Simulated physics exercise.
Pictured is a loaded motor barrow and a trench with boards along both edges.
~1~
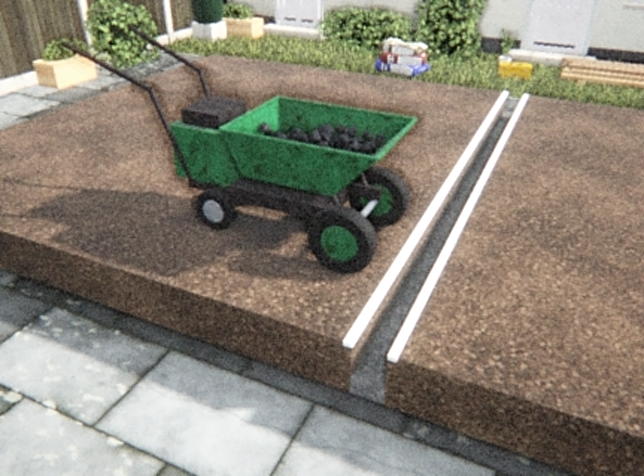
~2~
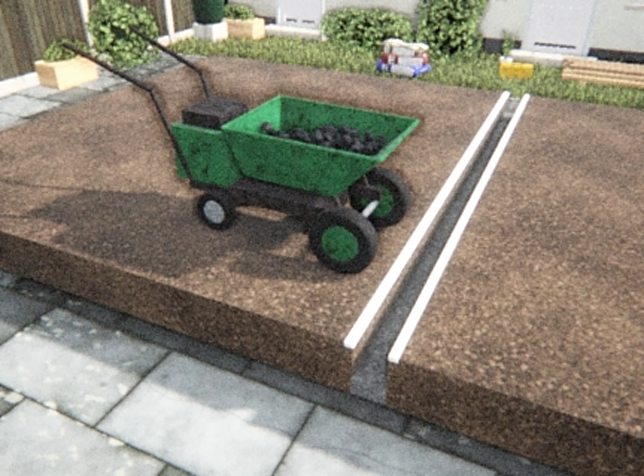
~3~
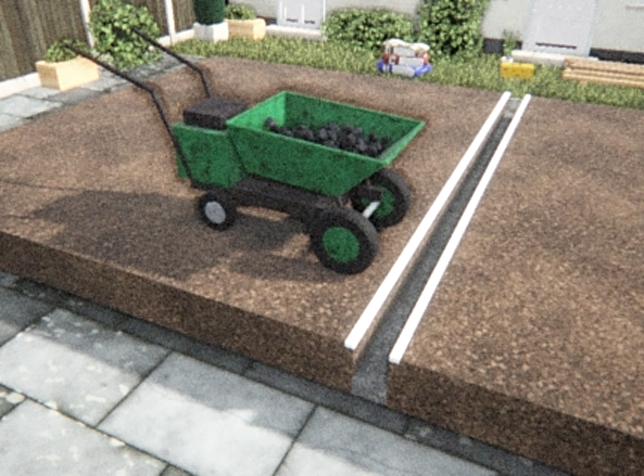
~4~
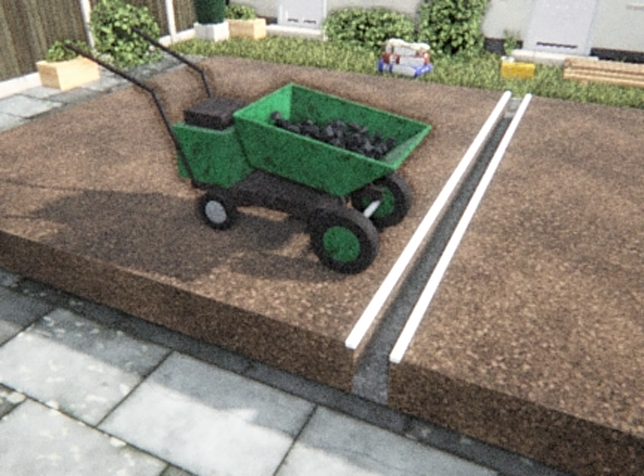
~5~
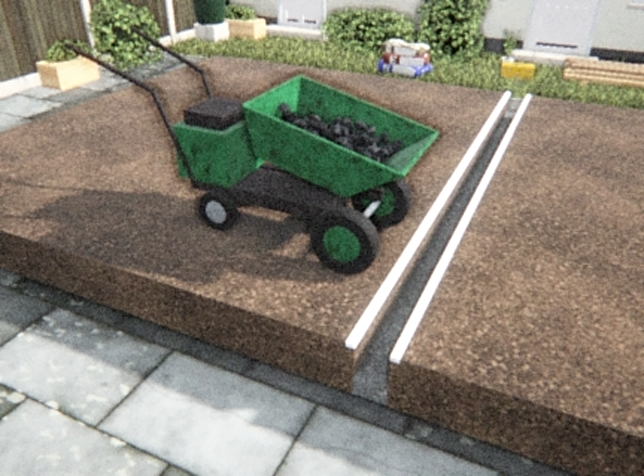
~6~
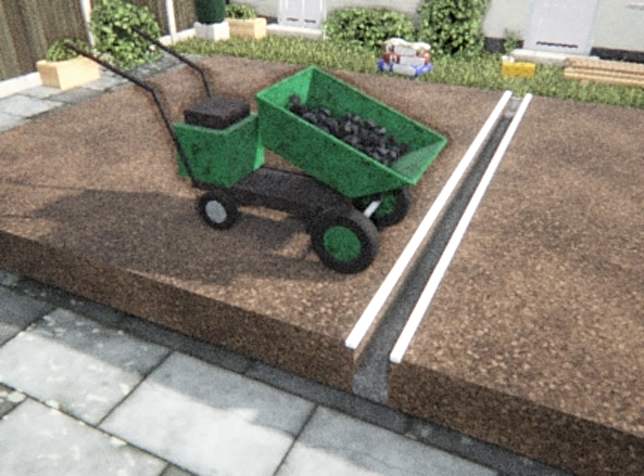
At first, a green motor barrow loaded with dark lumps stands on brown ground, its skip level, left of a narrow trench edged with white boards. The skip then tilts gradually, its rear rising and its front lip lowering toward the right, until it slants clearly while the wheels stay still.
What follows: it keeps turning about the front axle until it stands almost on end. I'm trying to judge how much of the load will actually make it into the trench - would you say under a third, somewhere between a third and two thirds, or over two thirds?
Going by that, the trench doesn't reach a third of the load.
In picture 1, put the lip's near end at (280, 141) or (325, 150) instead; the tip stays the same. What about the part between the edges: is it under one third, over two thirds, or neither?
So the first position comes out as one to two thirds, the second as over two thirds.
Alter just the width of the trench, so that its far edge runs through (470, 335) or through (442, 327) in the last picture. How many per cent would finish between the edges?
Lab note: Case 1 near 80 percent, case 2 near 20 percent.
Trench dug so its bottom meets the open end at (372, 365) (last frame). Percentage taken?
Estimated share: Approx. 0 per cent.
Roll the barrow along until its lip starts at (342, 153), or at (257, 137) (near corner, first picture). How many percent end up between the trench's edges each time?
About 40 per cent, then about 30 per cent.
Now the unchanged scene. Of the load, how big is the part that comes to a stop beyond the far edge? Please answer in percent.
I'd estimate about 85 per cent of the load.
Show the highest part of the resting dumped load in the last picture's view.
Around (485, 272).
Soon, skip tipped steeply; all in the skip.
A while on, skip tipped right over; about two thirds in the skip; about a quarter beyond it.
Towards the end, skip tipped right over; a small part in the skip; most beyond it.
Finally, skip tipped right over; a small part in the skip; none in or heaped over the trench; most beyond it.
